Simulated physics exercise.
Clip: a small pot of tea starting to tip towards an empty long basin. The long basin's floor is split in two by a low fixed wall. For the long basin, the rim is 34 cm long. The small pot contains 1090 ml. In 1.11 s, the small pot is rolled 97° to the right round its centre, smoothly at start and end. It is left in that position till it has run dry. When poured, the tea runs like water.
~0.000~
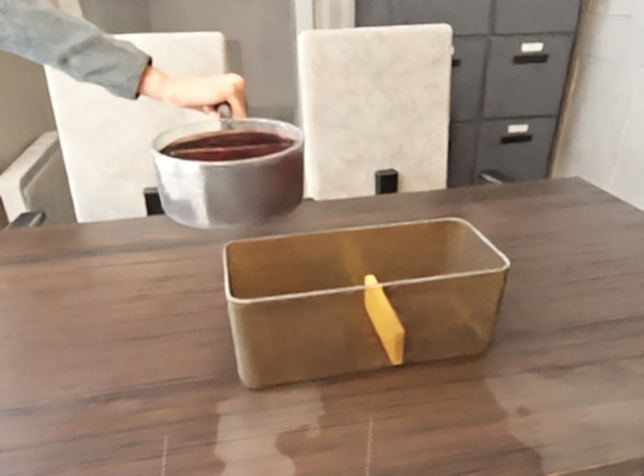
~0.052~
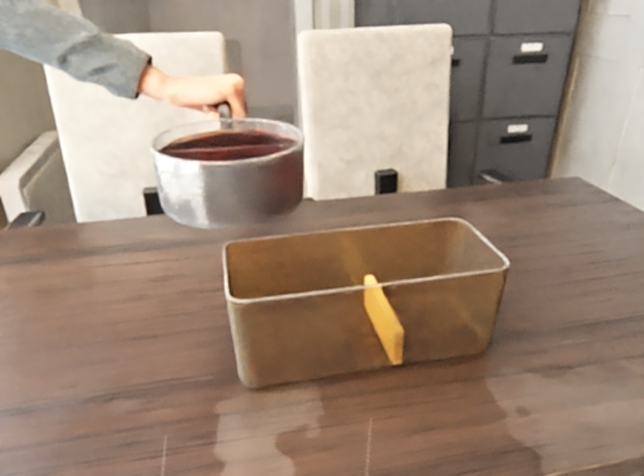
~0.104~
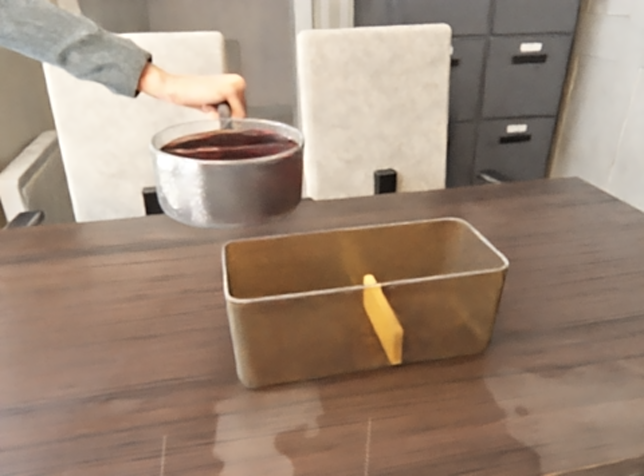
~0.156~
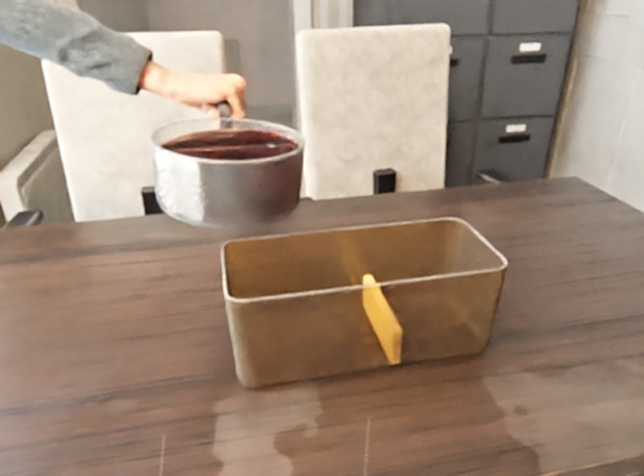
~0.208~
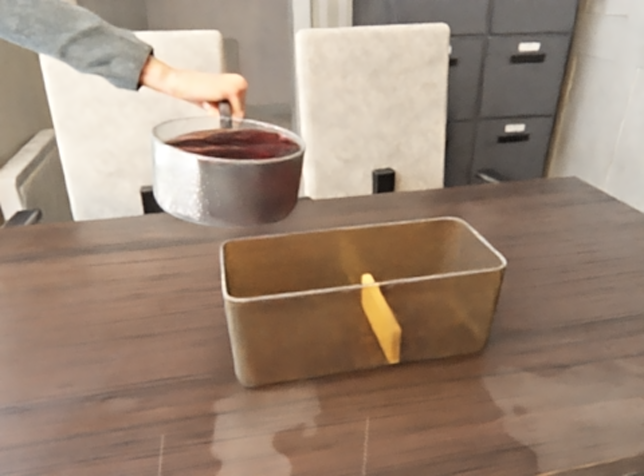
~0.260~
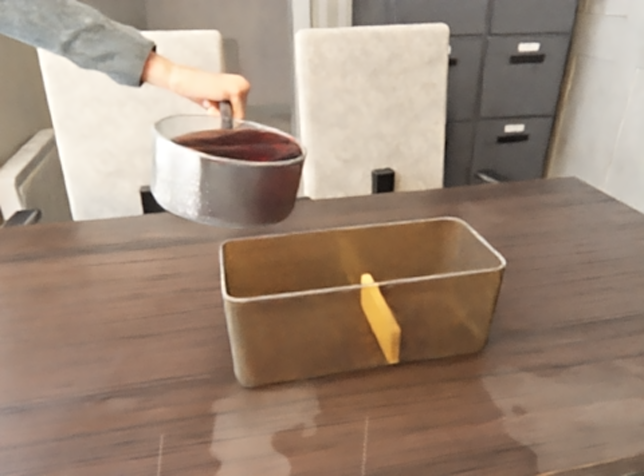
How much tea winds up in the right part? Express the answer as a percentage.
About 11 per cent.
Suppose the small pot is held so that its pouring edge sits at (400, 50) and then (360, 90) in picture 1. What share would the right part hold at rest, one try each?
In order, 75 and 75 per cent.
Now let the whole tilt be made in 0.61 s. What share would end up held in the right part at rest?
10 per cent.
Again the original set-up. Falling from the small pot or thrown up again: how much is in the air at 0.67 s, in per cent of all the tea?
30 %.
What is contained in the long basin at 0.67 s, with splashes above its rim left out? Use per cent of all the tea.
Near 18 in a hundred.
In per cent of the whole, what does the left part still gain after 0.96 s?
Near 14 percent, more or less.
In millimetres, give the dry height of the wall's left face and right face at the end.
Measured: Left around 14 mm, right around 46 mm.
By 0.67 s the tilt is 63° and 51 per cent is still to pour, 18 is left of the wall and 0 right of it.
By 0.96 s the tilt is 93° and 11 per cent is still to pour, 74 is left of the wall and 9 right of it.
By 1.27 s the tilt is 97° and 2 per cent is still to pour, 86 is left of the wall and 10 right of it.
By 1.61 s the tilt is 97° and 0 per cent is still to pour, 88 is left of the wall and 11 right of it.
At rest 88 per cent lies left of the wall, 11 right of it and 1 outside.
